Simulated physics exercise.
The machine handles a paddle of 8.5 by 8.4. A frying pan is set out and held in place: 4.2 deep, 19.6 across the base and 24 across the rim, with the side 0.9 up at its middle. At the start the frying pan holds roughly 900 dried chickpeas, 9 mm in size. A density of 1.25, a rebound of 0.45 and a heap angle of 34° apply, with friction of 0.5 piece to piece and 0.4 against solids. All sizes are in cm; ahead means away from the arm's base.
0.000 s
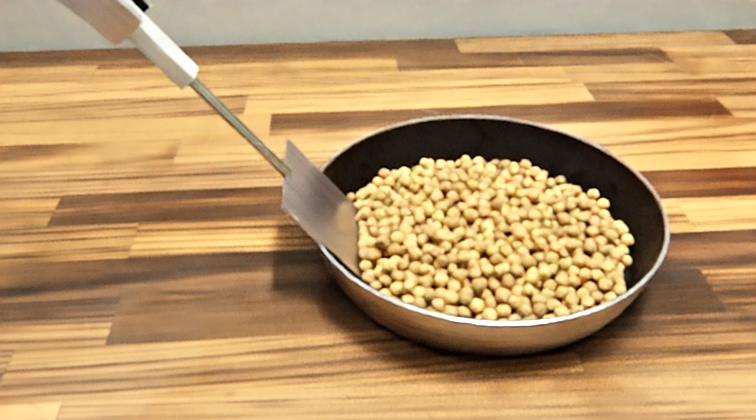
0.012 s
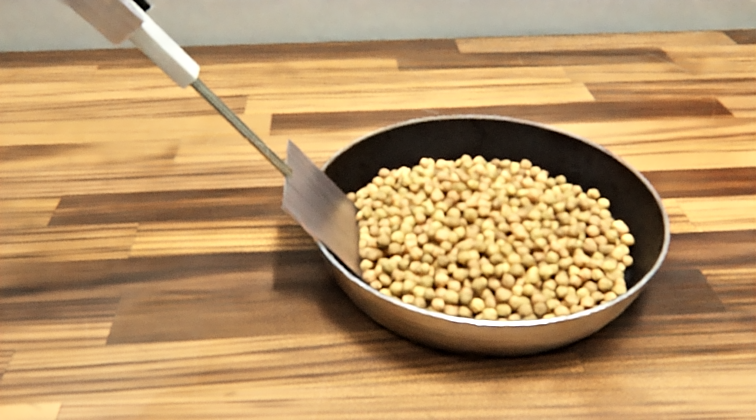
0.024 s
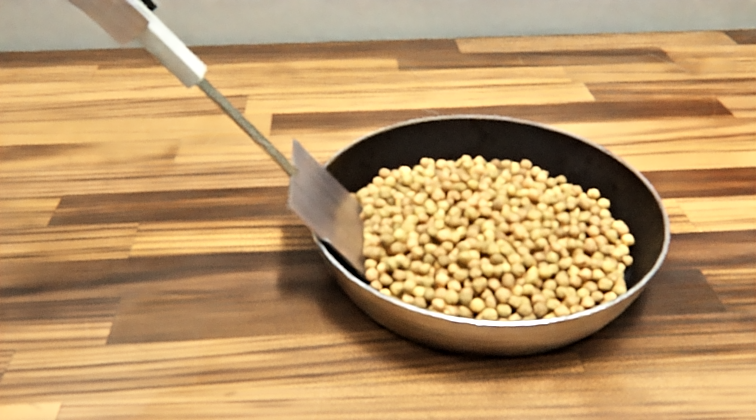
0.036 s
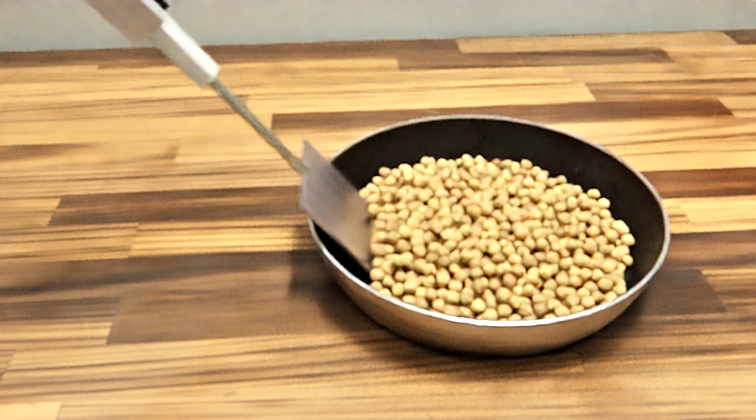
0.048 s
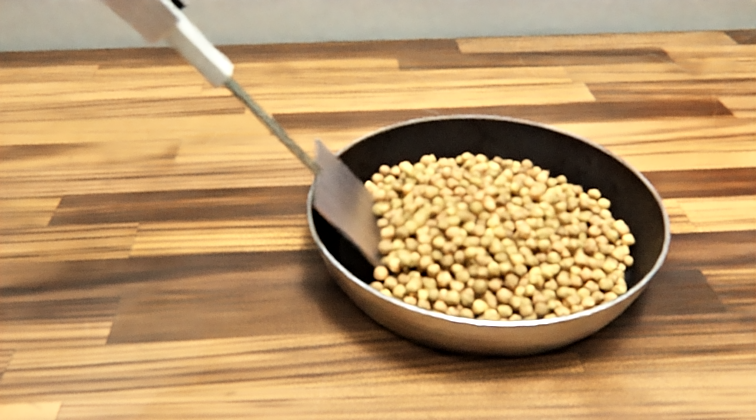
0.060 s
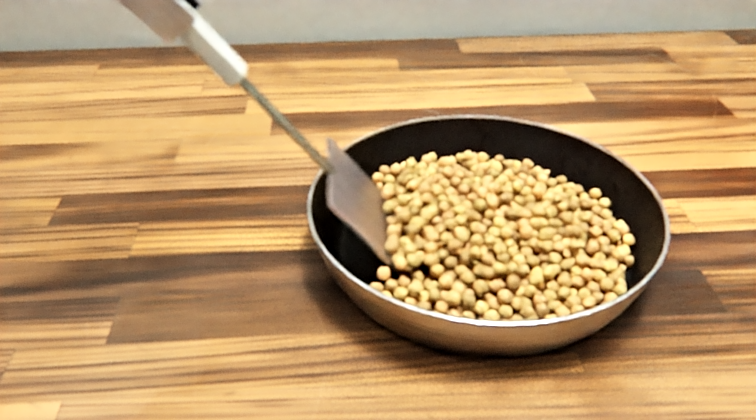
A flat metal paddle on a machine's arm slid rightward into a dark frying pan full of dried chickpeas, pushing those at the left edge inward and baring a small strip of the pan.
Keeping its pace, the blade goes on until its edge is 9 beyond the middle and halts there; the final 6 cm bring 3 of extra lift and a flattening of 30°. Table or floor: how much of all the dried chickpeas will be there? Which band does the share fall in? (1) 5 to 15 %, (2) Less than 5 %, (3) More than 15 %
5 to 15 % (1).
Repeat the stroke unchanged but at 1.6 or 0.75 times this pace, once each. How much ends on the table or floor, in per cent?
Some 20 per cent, then some 5 per cent, on the table or floor.
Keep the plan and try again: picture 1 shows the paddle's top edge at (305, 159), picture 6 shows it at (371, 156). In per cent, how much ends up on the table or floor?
I'd put it at roughly 20 per cent.
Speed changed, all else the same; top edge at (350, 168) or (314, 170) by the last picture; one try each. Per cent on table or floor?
Some 20 and 5 per cent.
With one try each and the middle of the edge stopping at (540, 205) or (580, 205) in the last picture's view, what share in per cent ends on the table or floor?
Try 1: Approx. 0 %; try 2: Approx. 5 %.
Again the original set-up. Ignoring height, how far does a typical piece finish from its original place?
I'd put it at close to 3 centimetres.
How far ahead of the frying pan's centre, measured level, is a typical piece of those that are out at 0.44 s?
Some 16 centimetres ahead.
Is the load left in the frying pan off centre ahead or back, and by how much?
The balance point is about 4.0 cm ahead.
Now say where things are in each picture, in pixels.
Paddle top edge at (285, 171), sloping 53°; upper third of the load around (474, 227), from x 350 to 625, top at y 160; 900 in the frying pan, in the first frame.
Paddle top edge at (286, 171), sloping 53°; upper third of the load around (474, 227), from x 350 to 625, top at y 160, in the second frame.
Paddle top edge at (292, 171), sloping 53°; upper third of the load around (469, 228), from x 350 to 625, top at y 160, in the third frame.
Paddle top edge at (303, 170), sloping 53°; upper third of the load around (465, 226), from x 350 to 625, top at y 160, in the fourth frame.
Paddle top edge at (316, 170), sloping 53°; upper third of the load around (467, 222), from x 350 to 630, top at y 160, in the fifth frame.
Paddle top edge at (329, 169), sloping 53°; upper third of the load around (468, 219), from x 350 to 630, top at y 155; 900 in the frying pan, in the sixth frame.
After 0.13 s, sloping 53°, highest piece 5 above the table; 900 in the frying pan.
After 0.21 s, sloping 43°, highest piece 5 above the table; 900 in the frying pan.
After 0.44 s, sloping 23°, highest piece 5 above the table; 806 in the frying pan, 91 on the table or floor, 3 on the blade or in flight.
After 1.49 s, sloping 23°, highest piece 5 above the table; 804 in the frying pan, 96 on the table or floor.
At rest, 804 in the frying pan, 96 on the table or floor. That is 11 % on the table or floor.
